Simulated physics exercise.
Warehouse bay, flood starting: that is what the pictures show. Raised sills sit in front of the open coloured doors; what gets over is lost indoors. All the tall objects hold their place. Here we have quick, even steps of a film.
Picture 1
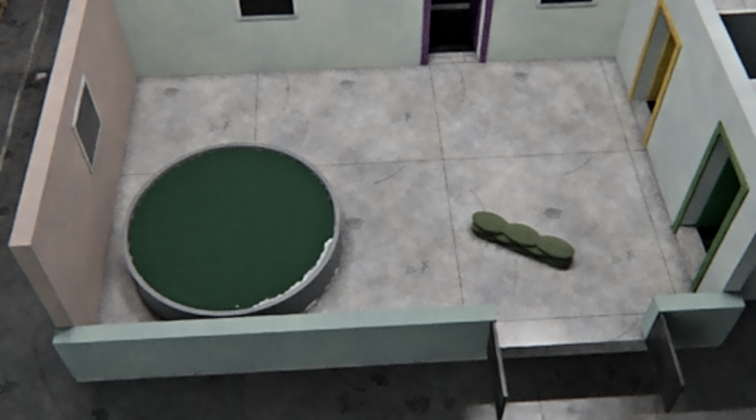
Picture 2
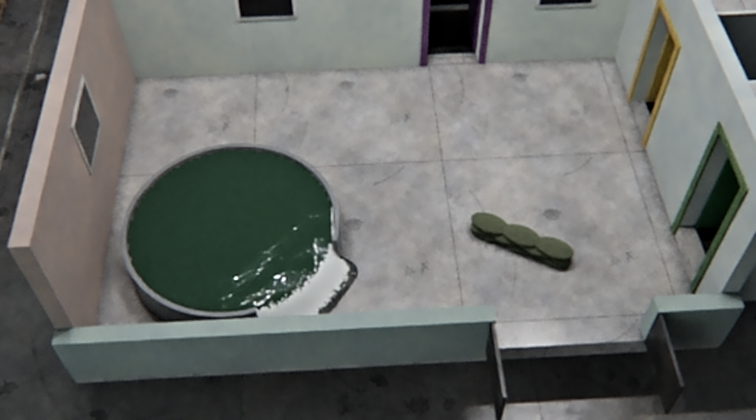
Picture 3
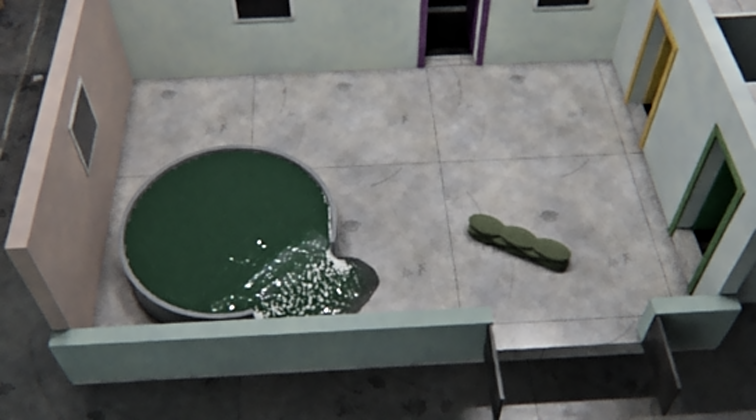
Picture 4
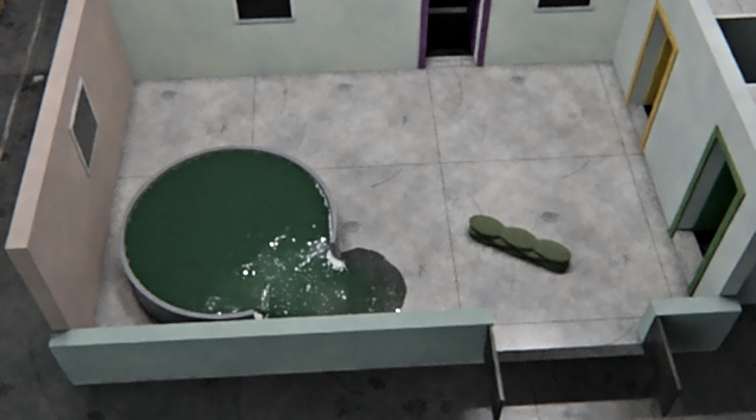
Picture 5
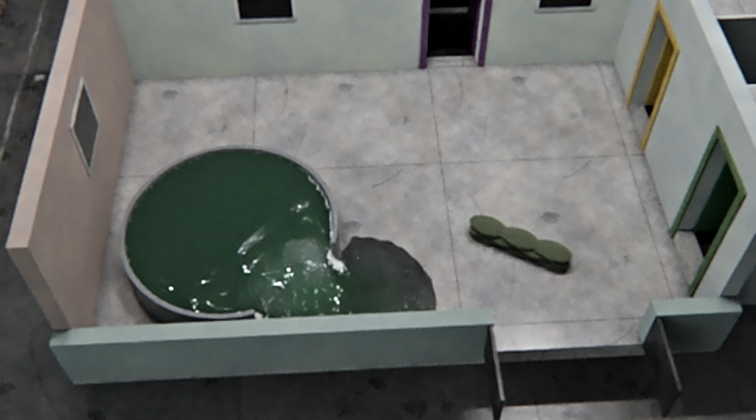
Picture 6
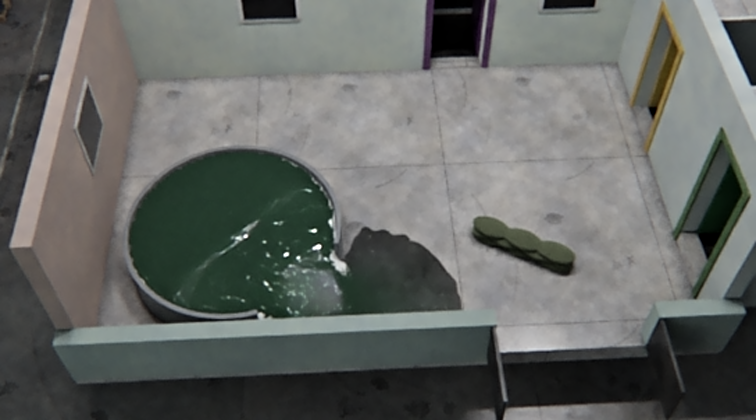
At first, dark green water lies almost level in a round pool on the left of a walled grey room, with a low green object to the right. Water then pours through a gap in the pool's lower right rim, and a dark puddle spreads rightward across the floor along the front wall.
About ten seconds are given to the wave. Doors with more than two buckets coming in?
Outcome: The purple door is going to be swamped; the yellow door is going to stay within two buckets; the green door is going to stay within two buckets.
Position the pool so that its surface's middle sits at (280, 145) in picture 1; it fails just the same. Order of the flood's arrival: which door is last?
Answer: The purple one.
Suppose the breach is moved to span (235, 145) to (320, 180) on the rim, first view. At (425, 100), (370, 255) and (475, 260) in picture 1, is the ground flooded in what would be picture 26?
Point one reached; point two not reached; point three not reached.
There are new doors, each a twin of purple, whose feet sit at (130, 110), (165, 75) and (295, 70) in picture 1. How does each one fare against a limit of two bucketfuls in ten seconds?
First falls short, then falls short, then falls short.
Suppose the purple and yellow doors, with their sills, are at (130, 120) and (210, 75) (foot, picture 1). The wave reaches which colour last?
I'd go with the door marked yellow.
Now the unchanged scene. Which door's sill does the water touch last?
Door: The purple one.
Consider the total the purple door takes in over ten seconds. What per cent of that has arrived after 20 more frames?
I make it 0 per cent.
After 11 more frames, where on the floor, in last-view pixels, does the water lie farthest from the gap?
Close to (698, 327), I think.
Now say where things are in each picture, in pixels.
In the first picture, still water in the round pool at (233, 225).
In the second picture, water pours out at (307, 297) and has run to (341, 261).
In the third picture, water pours out at (305, 299) and has run to (368, 271).
In the fourth picture, the front is at (399, 288), out from the gap at (305, 300).
In the fifth picture, water pours out at (305, 300) and has run to a hidden place.
In the sixth picture, water pours out at (308, 301) and has run to a hidden place.
A moment on, water covers 15 % of the floor; the purple door not reached, the yellow door not reached, the green door not reached.
Next, water covers 25 % of the floor; the purple door not reached, the yellow door not reached, the green door wet at the sill, nothing in.
Then, water covers 35 % of the floor; the purple door not reached, the yellow door not reached, the green door wet at the sill, nothing in.
Later, water covers 75 % of the floor; the purple door under two buckets in, the yellow door wet at the sill, nothing in, the green door under two buckets in.
In the end, water covers 90 % of the floor; the purple door over two buckets in, the yellow door under two buckets in, the green door under two buckets in.
